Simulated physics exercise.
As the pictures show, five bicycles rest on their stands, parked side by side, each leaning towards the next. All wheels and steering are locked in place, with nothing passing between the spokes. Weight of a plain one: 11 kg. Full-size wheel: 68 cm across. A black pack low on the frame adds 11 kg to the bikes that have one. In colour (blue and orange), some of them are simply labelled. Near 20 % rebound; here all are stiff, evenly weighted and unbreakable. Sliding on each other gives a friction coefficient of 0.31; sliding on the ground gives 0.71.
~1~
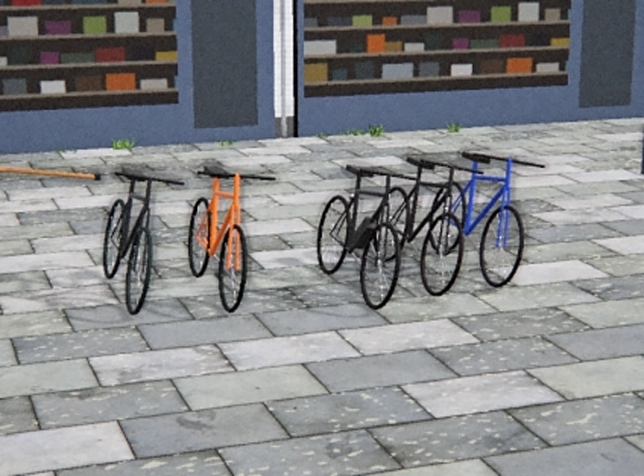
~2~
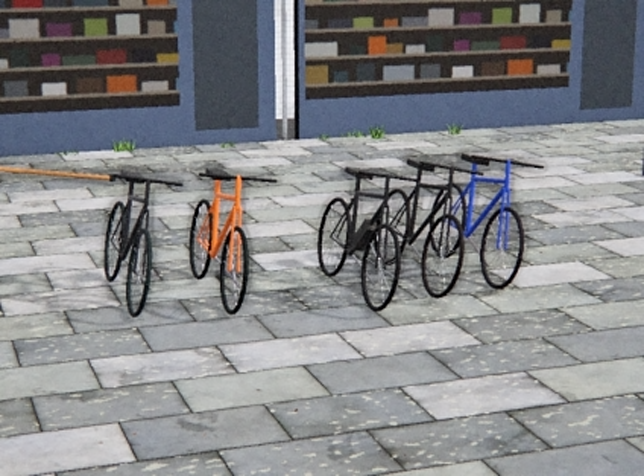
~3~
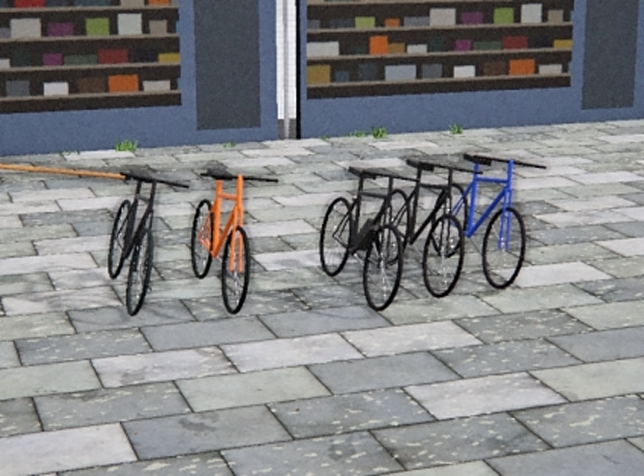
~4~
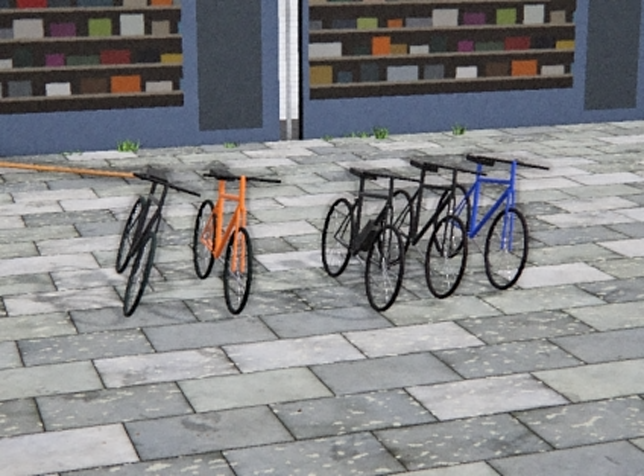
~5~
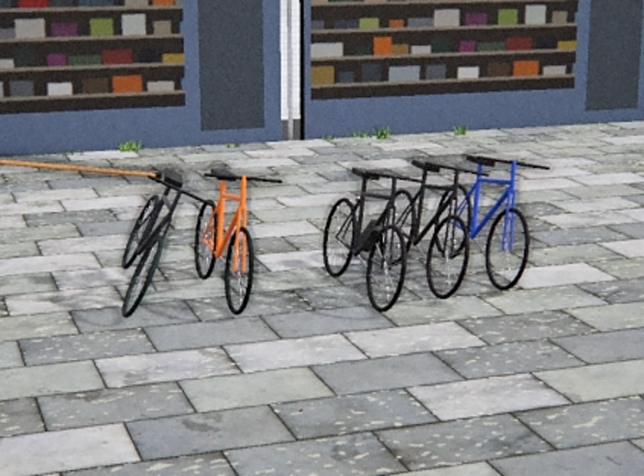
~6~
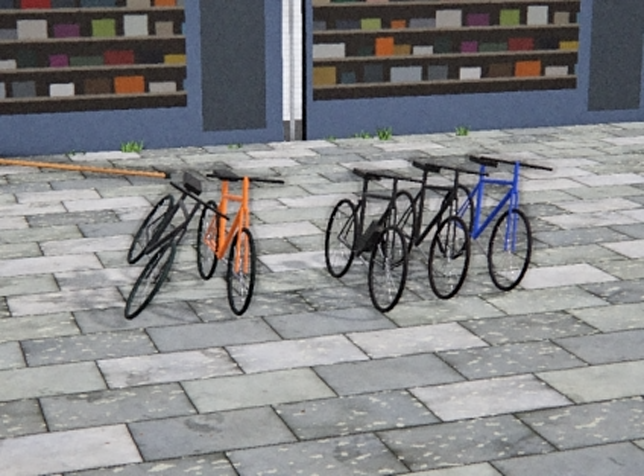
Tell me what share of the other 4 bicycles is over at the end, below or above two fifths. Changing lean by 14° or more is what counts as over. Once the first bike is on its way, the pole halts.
Above two fifths.
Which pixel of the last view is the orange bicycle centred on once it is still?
In the final picture its centre lies roughly at (303, 258).
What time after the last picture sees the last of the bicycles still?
Close to 3.0 seconds, I'd say.
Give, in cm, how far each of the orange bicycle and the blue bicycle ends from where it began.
Orange ends up 70 cm away; blue ends up 50 cm away.
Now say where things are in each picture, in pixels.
In the first picture (we follow the side turned to the camera), pole end (97, 178) 16 cm from the first bicycle; blue bicycle (525, 231); orange bicycle (247, 253); no other piece has moved.
In the second picture, pole end (112, 179) 47 mm from the first bicycle; blue bicycle (525, 233).
In the third picture, pole end (127, 178) pushing; blue bicycle (527, 233).
In the fourth picture, pole end pushing; blue bicycle (529, 234); no other piece has moved.
In the fifth picture, pole end (158, 176) pushing; blue bicycle (530, 234); no other piece has moved.
In the sixth picture, pole end (167, 176) stopped; blue bicycle (533, 235); orange bicycle (255, 256); no other piece has moved.
Then, 0.86 s on from the sixth picture, 1 of the 4 other bicycles over; orange bicycle tipped 73°.
Then, 2.22 s on from the sixth picture, 4 of the 4 other bicycles over; orange bicycle lying flat; blue bicycle tipped 30°.
Finally, 4 of the 4 other bicycles over; orange bicycle lying flat; blue bicycle tipped 67°. That is 100 per cent. Not one is left standing. Seen by the last camera, middles, orange bicycle near (303, 258), blue bicycle near (544, 238).
